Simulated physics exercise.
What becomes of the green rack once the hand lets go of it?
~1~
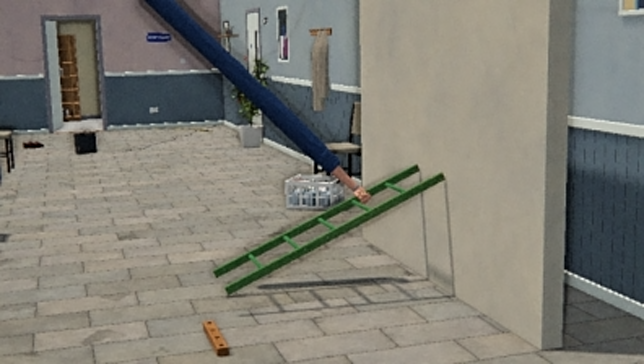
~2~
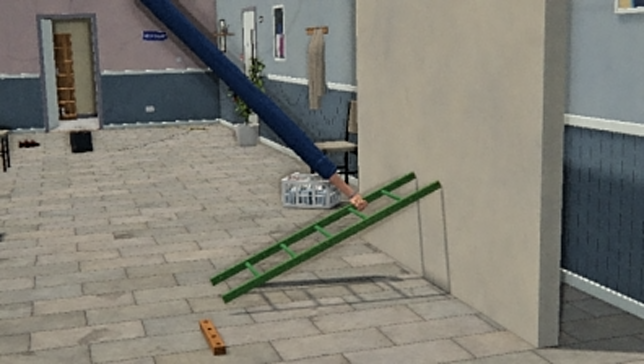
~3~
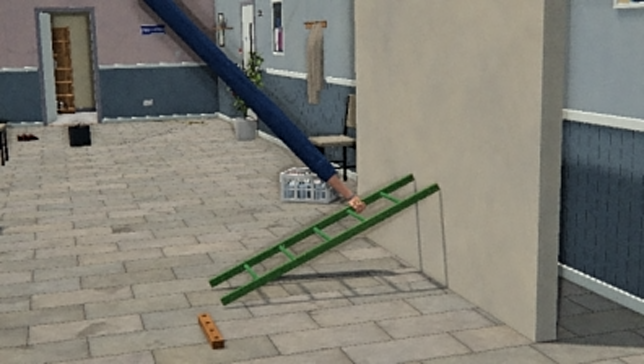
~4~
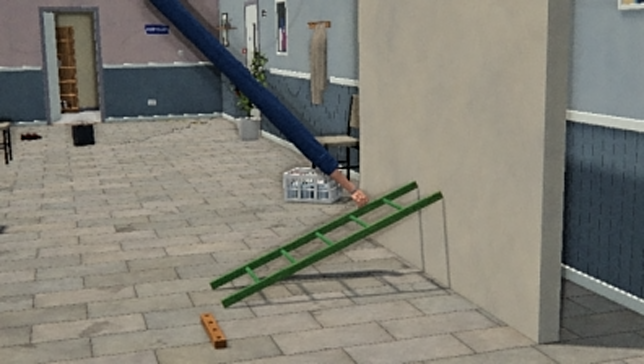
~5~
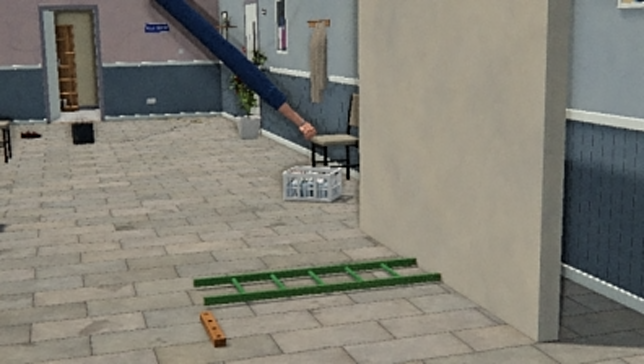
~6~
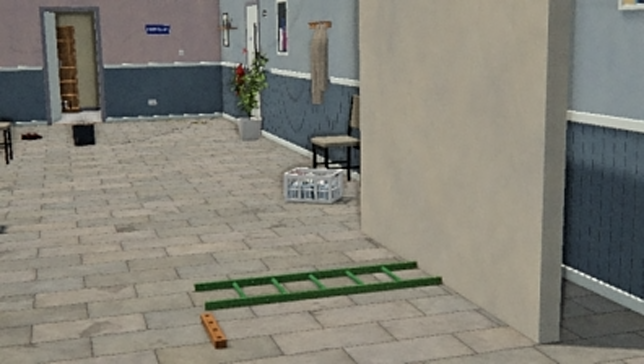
It gives way at the feet, slides out and drops from the wall, ending up flat on the floor.
